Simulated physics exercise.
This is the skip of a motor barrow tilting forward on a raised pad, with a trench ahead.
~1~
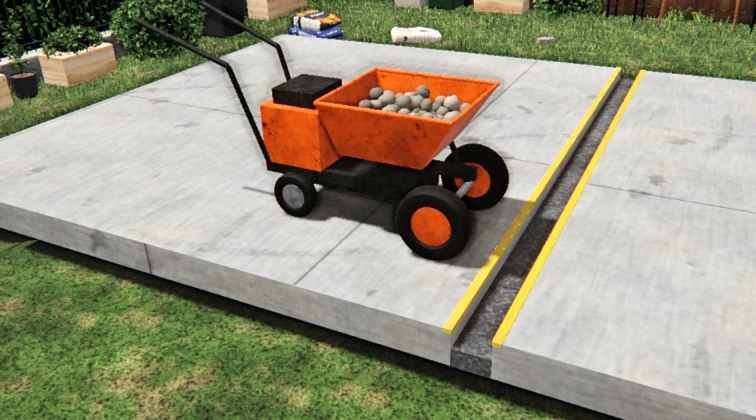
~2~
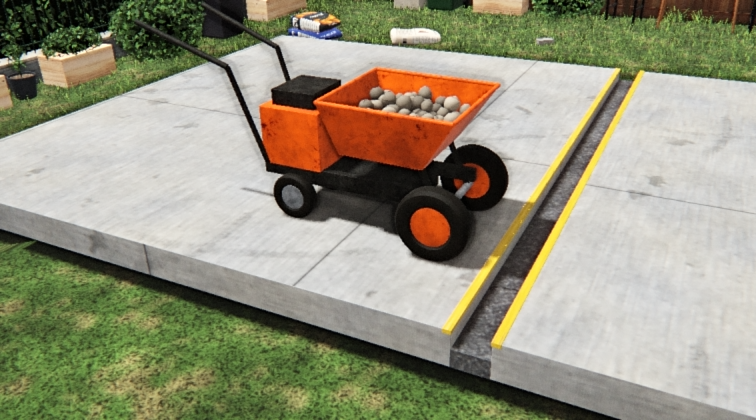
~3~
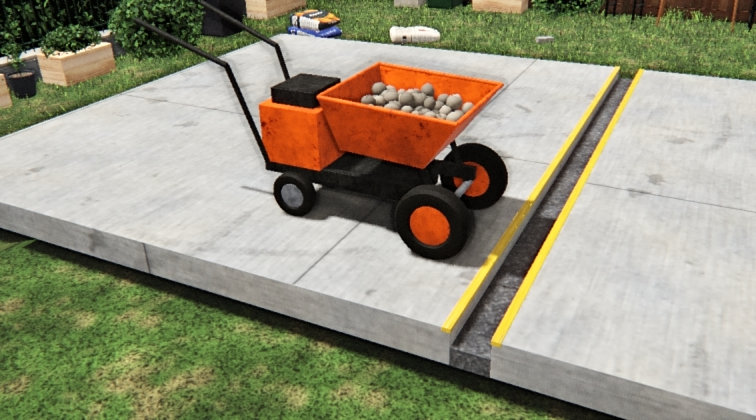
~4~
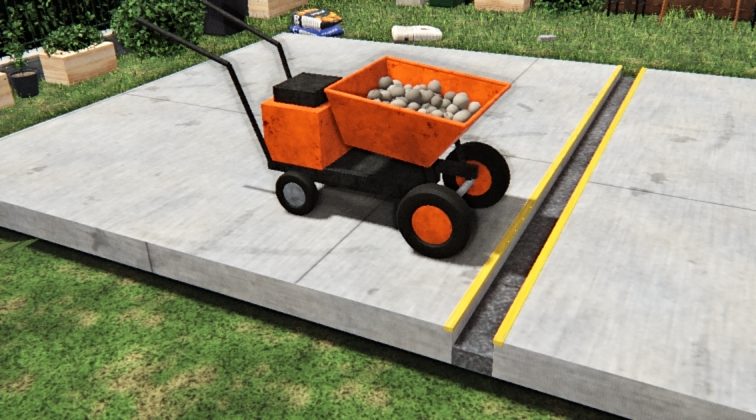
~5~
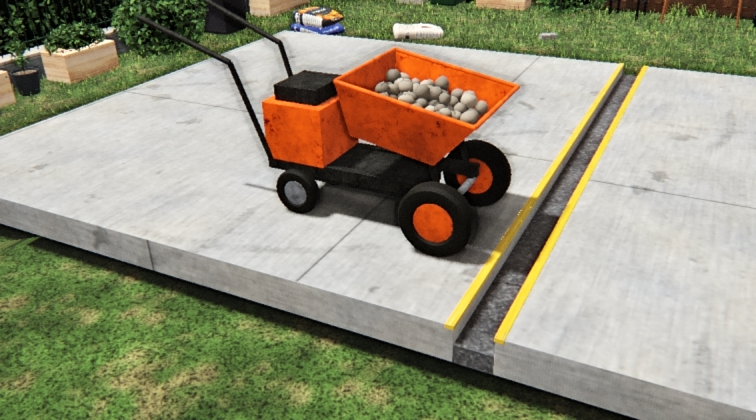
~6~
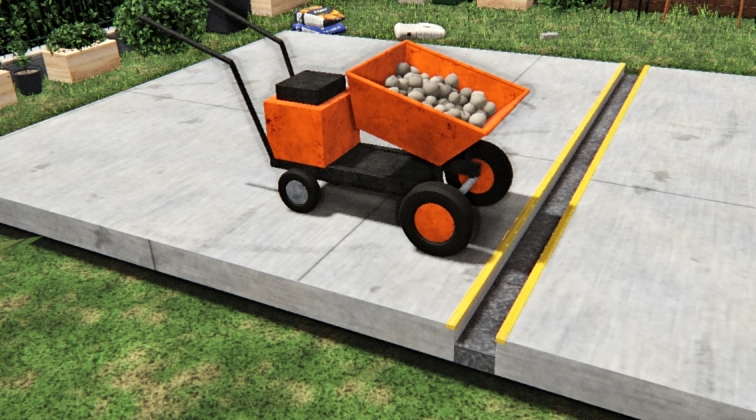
An orange motor barrow loaded with river pebbles stood on a raised concrete pad near a yellow-edged trench, its skip level at first, then tilting forward slowly toward the right until it was clearly tipped.
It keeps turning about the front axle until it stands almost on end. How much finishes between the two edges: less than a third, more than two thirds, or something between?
The trench takes less than a third.
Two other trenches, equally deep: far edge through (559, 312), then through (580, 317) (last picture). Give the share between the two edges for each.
In turn 30 and 50 in a hundred.
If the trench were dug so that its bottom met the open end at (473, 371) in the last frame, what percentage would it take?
Close to 0 per cent.
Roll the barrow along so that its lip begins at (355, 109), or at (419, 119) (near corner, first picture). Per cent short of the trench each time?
In turn 50 and 0 in a hundred.
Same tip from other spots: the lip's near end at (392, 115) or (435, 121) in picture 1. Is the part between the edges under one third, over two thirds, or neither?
In turn: Between a third and two thirds; below one third.
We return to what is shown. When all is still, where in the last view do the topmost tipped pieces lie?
Around (600, 248).
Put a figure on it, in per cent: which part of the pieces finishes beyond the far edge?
About 95 per cent.
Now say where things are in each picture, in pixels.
The first picture shows lip of the skip near (453, 124), level; top of the load near (404, 103), river pebbles; first edge of the trench near (470, 294); far edge near (517, 306), the trench under half as wide as the skip, and about half as deep as wide.
The second picture shows lip of the skip near (453, 125), level; top of the load near (405, 103).
The third picture shows lip of the skip near (457, 125), tipped barely; top of the load near (407, 100).
The fourth picture shows lip of the skip near (466, 126), tipped a little; top of the load near (411, 97).
The fifth picture shows lip of the skip near (475, 129), tipped a little; top of the load near (392, 90).
The sixth picture shows lip of the skip near (486, 134), tipped clearly; top of the load near (402, 85); first edge of the trench near (474, 290); far edge near (520, 302).
Shortly afterwards, skip tipped steeply; the whole lot in the skip.
Next, skip tipped steeply; all but a few in the skip; only a few beyond it; only a few falling.
Some moments later, skip tipped right over; near a quarter in the skip; only a few in or heaped over the trench; the bulk beyond it; only a few falling.
In the end, skip tipped right over; a little in or heaped over the trench; all but a few beyond it.
